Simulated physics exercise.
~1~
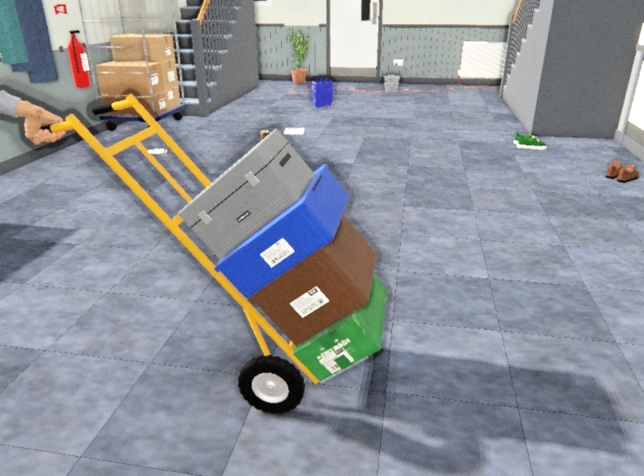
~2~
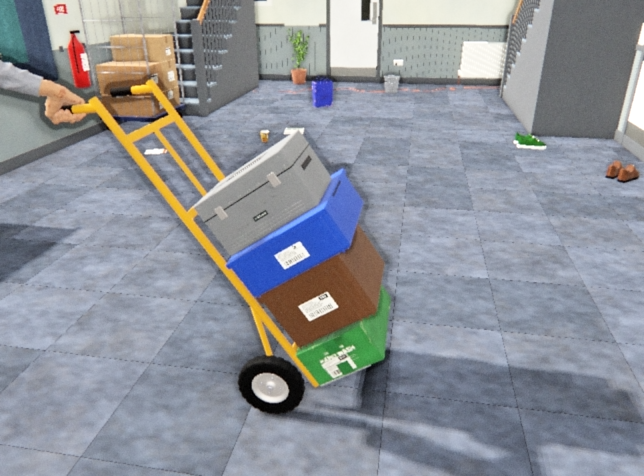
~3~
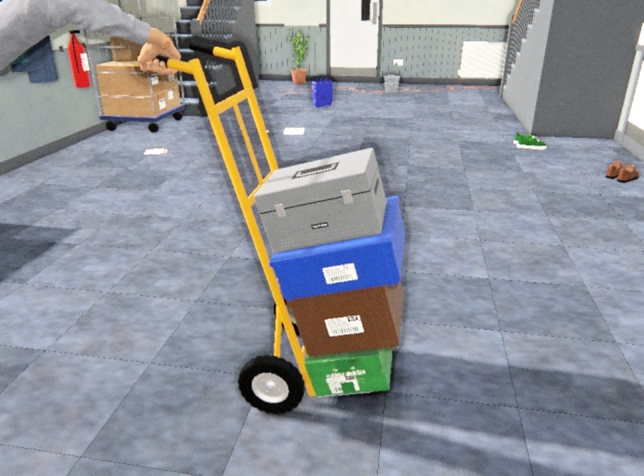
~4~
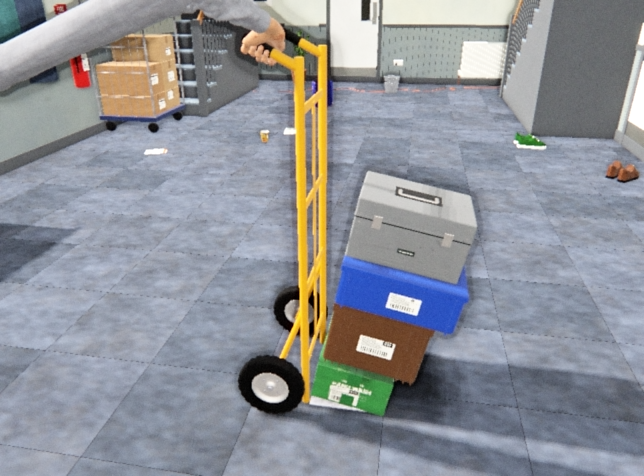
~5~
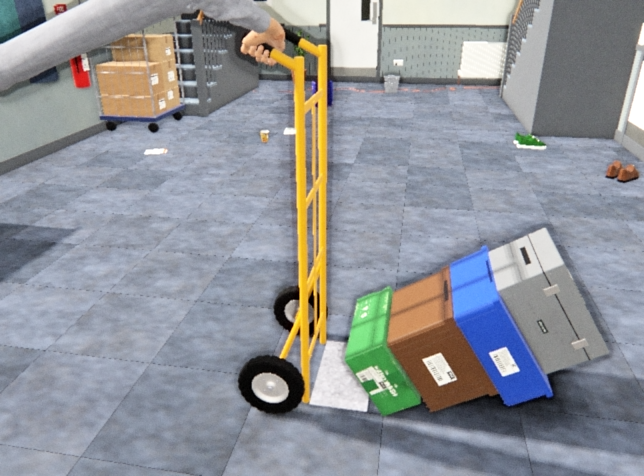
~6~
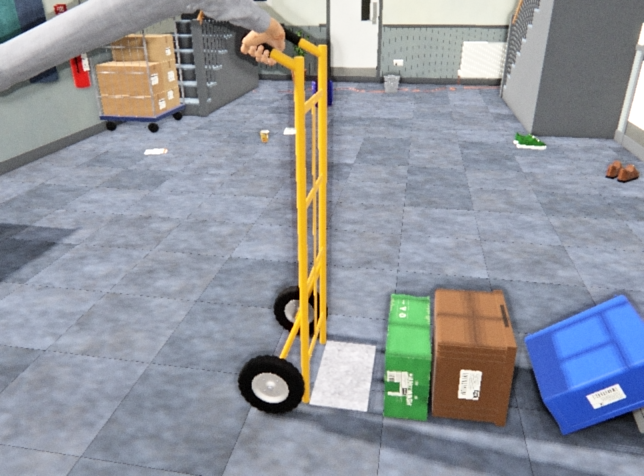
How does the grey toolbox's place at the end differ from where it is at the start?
At the start the grey toolbox rests on top of the stack on the tilted hand truck. By the end it is off the truck and out of sight, having toppled away to the right.
